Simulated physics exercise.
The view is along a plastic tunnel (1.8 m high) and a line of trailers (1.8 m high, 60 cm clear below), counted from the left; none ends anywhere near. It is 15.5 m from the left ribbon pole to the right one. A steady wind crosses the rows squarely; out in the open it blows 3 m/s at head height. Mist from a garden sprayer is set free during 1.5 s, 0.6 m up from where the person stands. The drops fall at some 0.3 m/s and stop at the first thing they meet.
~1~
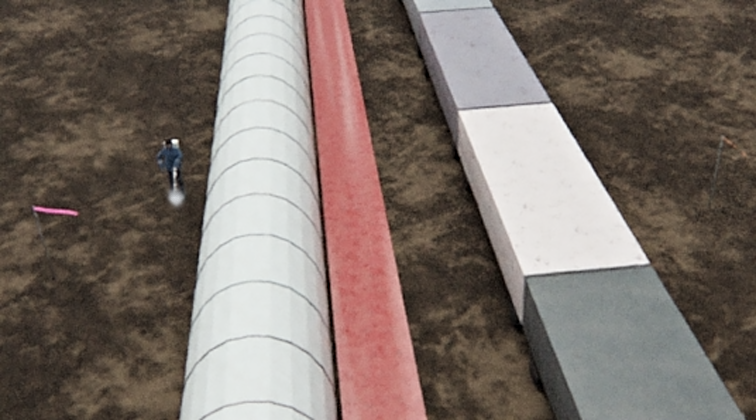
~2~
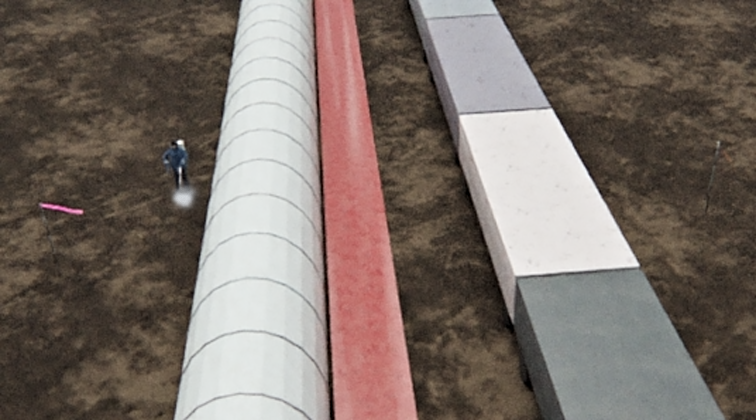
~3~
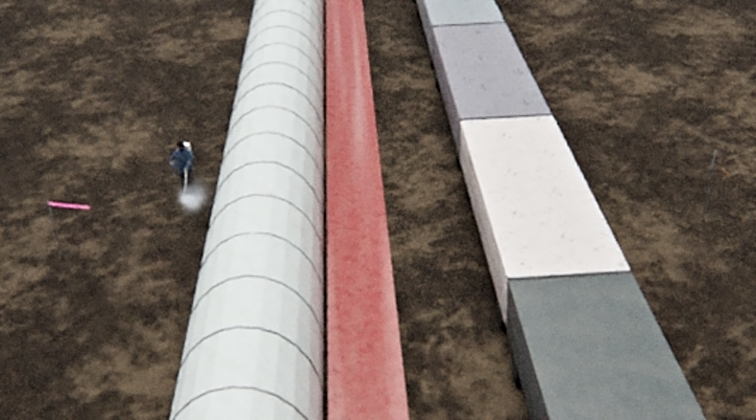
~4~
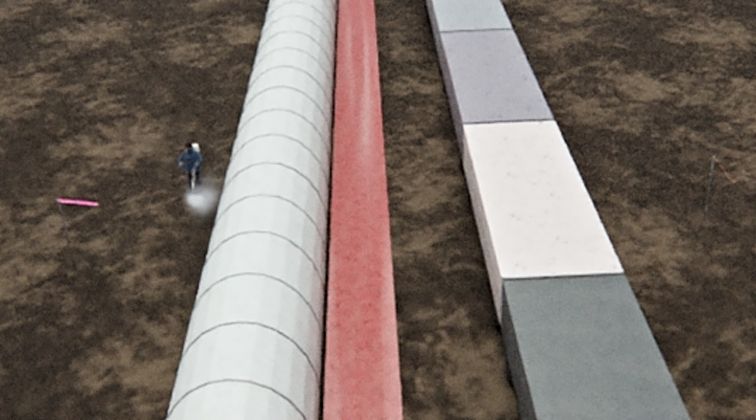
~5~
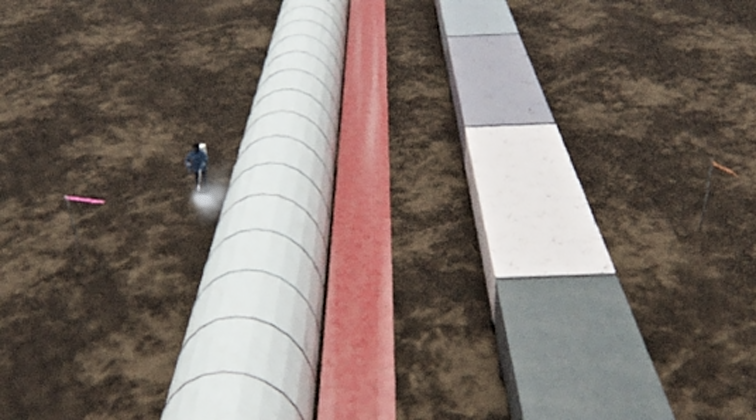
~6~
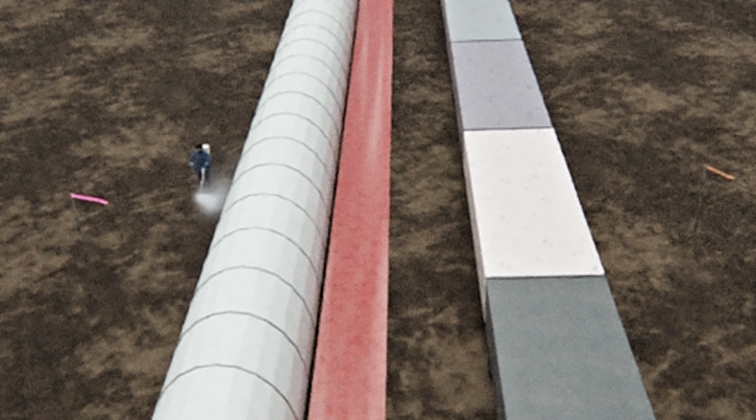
A small figure beside a long white plastic tunnel sprays a gradually widening mist.
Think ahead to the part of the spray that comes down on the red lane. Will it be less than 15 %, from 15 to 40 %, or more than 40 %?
On the red lane: Not even 15 %.
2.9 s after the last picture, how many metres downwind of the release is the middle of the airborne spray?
Roughly 3.5 m.
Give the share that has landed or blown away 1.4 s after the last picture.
Near 40 %.
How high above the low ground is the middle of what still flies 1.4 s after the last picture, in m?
Roughly 0.6 m up.
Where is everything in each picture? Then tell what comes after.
The left ribbon ends at (77, 214), leaning 75 degrees to the right, the spray in the air spans x = 170 to 180 around y = 195 and it comes from (175, 194), in the first frame.
The spray in the air spans x = 175 to 190 around y = 195 and the red one passes (357, 236), in the second frame.
The left ribbon ends at (89, 208), leaning 80 degrees to the right, the spray in the air spans x = 180 to 205 around y = 195 and the top of the plastic tunnel crosses (262, 150), in the third frame.
The spray in the air spans x = 190 to 215 around y = 195 and the red one passes (359, 190), in the fourth frame.
The left ribbon ends at (104, 202), leaning 80 degrees to the right and the spray in the air spans x = 195 to 225 around y = 195, in the fifth frame.
The right ribbon ends at (735, 178), leaning 65 degrees to the right, the spray in the air spans x = 200 to 230 around y = 195 and the top of the plastic tunnel crosses (273, 153), in the sixth frame.
Then, 1.4 s after the last picture, 39 % is no longer flying here, and 0 % lies on the red lane; the middle of what still flies is 0.7 m above the low ground, near (223, 192).
Then, 2.9 s after the last picture, 73 % is no longer flying here, and 0 % lies on the red lane; the middle of what still flies is 2.0 m above the low ground, near (326, 143).
Then, 6.9 s after the last picture, 85 % is no longer flying here, and 0 % lies on the red lane; the middle of what still flies is 1.7 m above the low ground, near (721, 141).
Then, 18.9 s after the last picture, 99 % is no longer flying here, and 1 % lies on the red lane.
Then, 43.9 s after the last picture, 100 % is no longer flying here, and 1 % lies on the red lane.
